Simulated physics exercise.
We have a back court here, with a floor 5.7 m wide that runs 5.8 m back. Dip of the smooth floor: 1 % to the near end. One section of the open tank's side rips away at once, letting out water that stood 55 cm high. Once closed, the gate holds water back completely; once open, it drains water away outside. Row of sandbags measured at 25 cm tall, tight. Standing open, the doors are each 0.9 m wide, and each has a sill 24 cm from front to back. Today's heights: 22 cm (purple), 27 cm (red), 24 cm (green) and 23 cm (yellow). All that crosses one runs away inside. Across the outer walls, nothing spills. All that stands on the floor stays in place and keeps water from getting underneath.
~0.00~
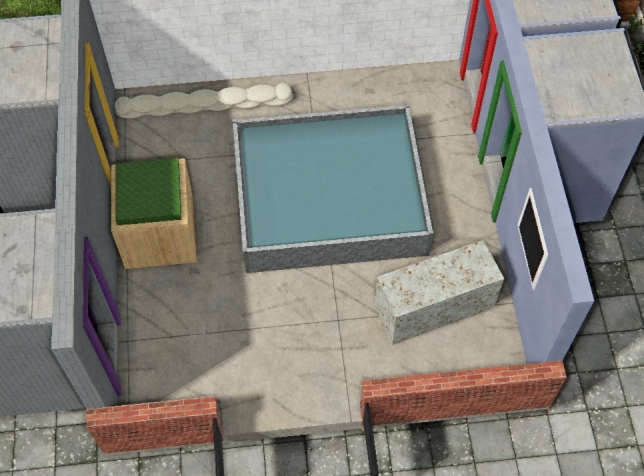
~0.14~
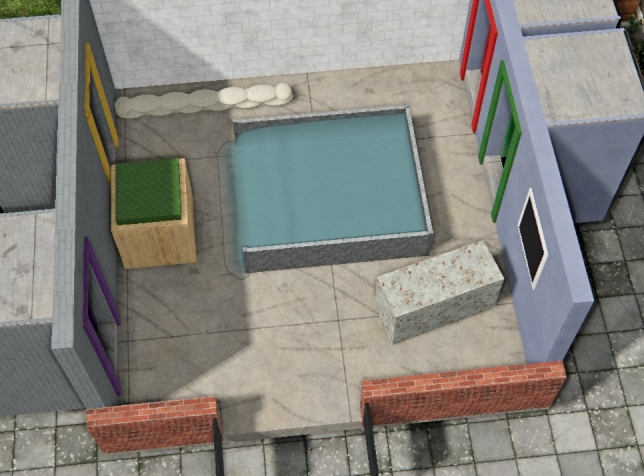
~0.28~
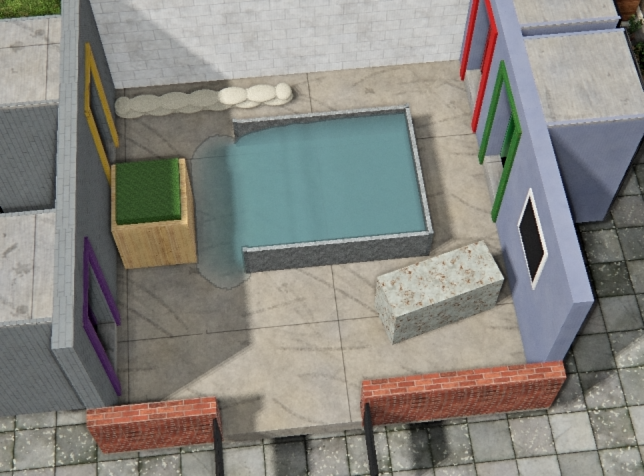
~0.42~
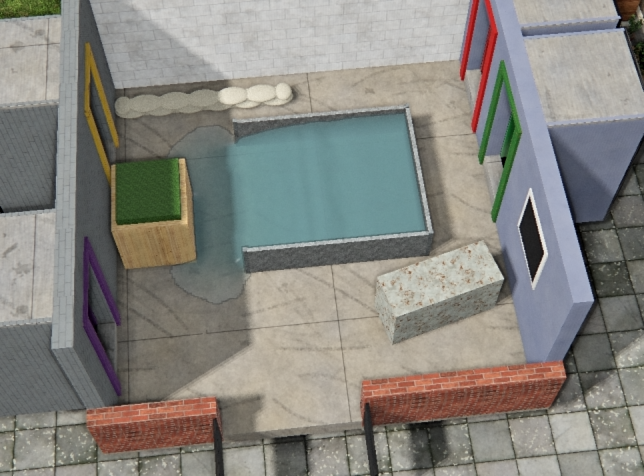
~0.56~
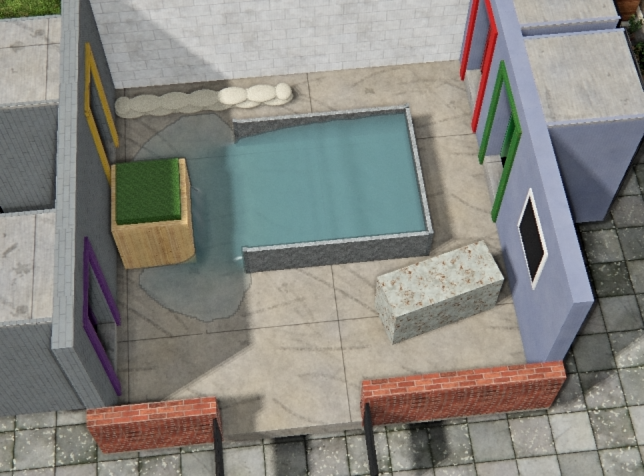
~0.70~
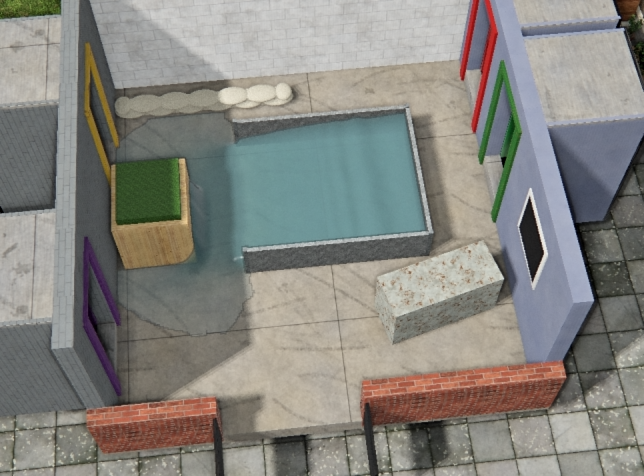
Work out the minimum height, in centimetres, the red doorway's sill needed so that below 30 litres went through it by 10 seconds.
The minimum is roughly 12 cm.
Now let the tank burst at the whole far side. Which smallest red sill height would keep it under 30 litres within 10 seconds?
That way, roughly 28 cm.
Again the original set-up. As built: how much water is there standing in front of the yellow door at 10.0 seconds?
It comes to about 16.5 centimetres deep.
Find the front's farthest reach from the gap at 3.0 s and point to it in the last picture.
At about (119, 429).
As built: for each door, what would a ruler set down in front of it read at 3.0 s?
In cm - purple: 19, red: 0, green: 0, yellow: 33.
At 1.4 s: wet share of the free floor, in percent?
Close to 30 per cent is wet.
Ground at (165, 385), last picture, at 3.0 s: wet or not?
At that moment it's submerged.
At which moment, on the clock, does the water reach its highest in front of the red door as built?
I'd say near 5.0 seconds.
After 1.4 s water covers 30 % of the floor, deepest (41 cm) near (202, 236); it has not reached the red door.
After 3.0 s water covers 50 % of the floor, deepest (36 cm) near (129, 201); it has not reached the red door.
After 10.0 s water covers 95 % of the floor, deepest (17 cm) near (117, 163); 7 cm at the red door, 0 litres in over its 27 cm sill.
At the red door as built, the water arrived by 4.6 s and peaked near 19 cm at 5.2 s.
Run again over the same 10 s with other heights there, 44 litres in over 10.5 cm, 13 litres over 14.5 cm. The limit of 30 litres is kept from about 12 cm up.
